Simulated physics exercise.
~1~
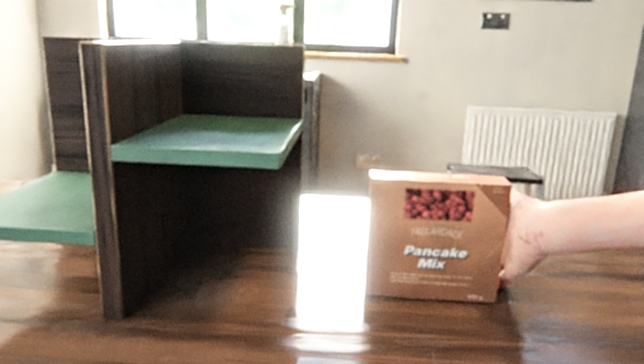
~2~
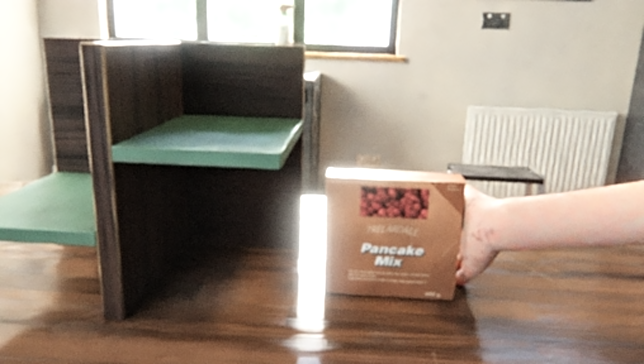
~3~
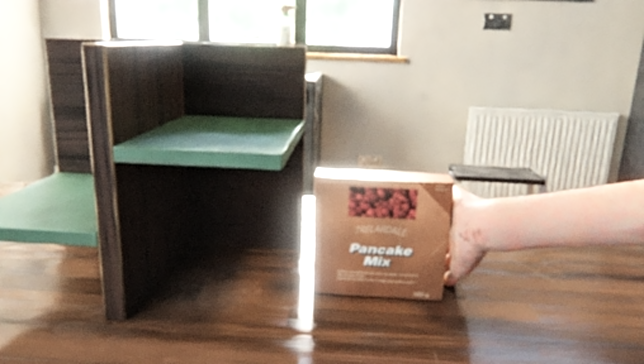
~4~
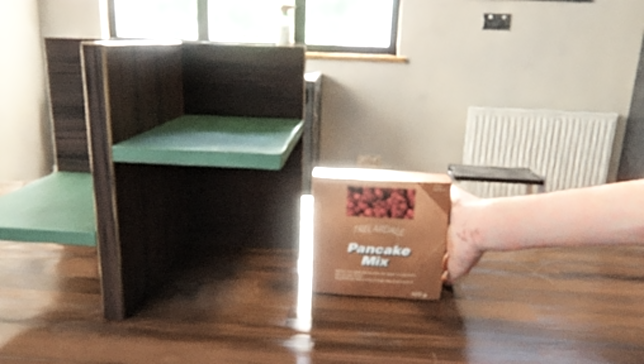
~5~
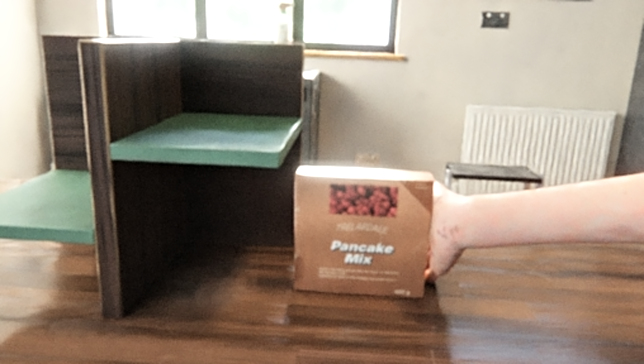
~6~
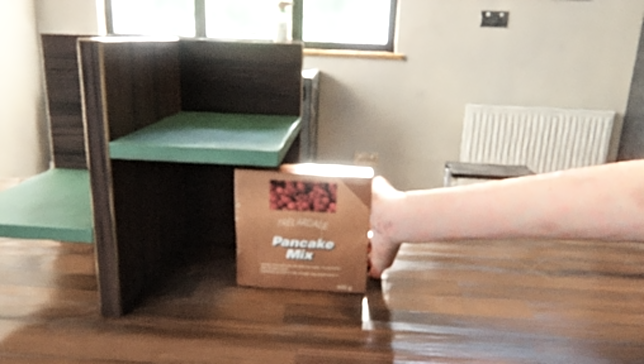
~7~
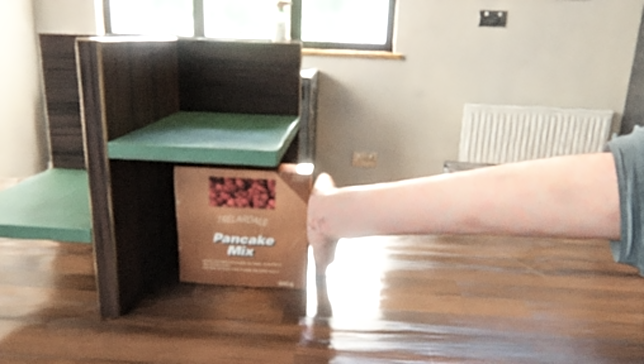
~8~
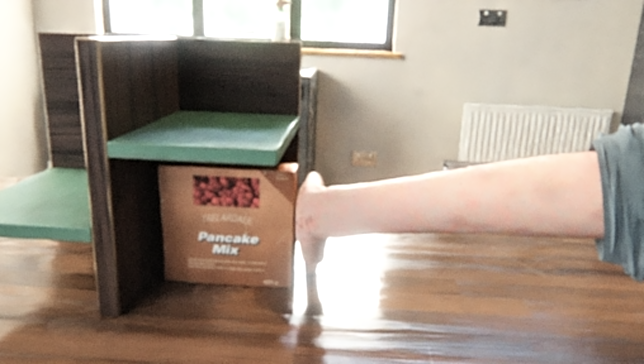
A box of pancake mix was pushed leftward across a wooden surface by a hand, pausing briefly near a small dark rack before sliding under its green shelf, where it ended up standing upright with the hand still at its right side.
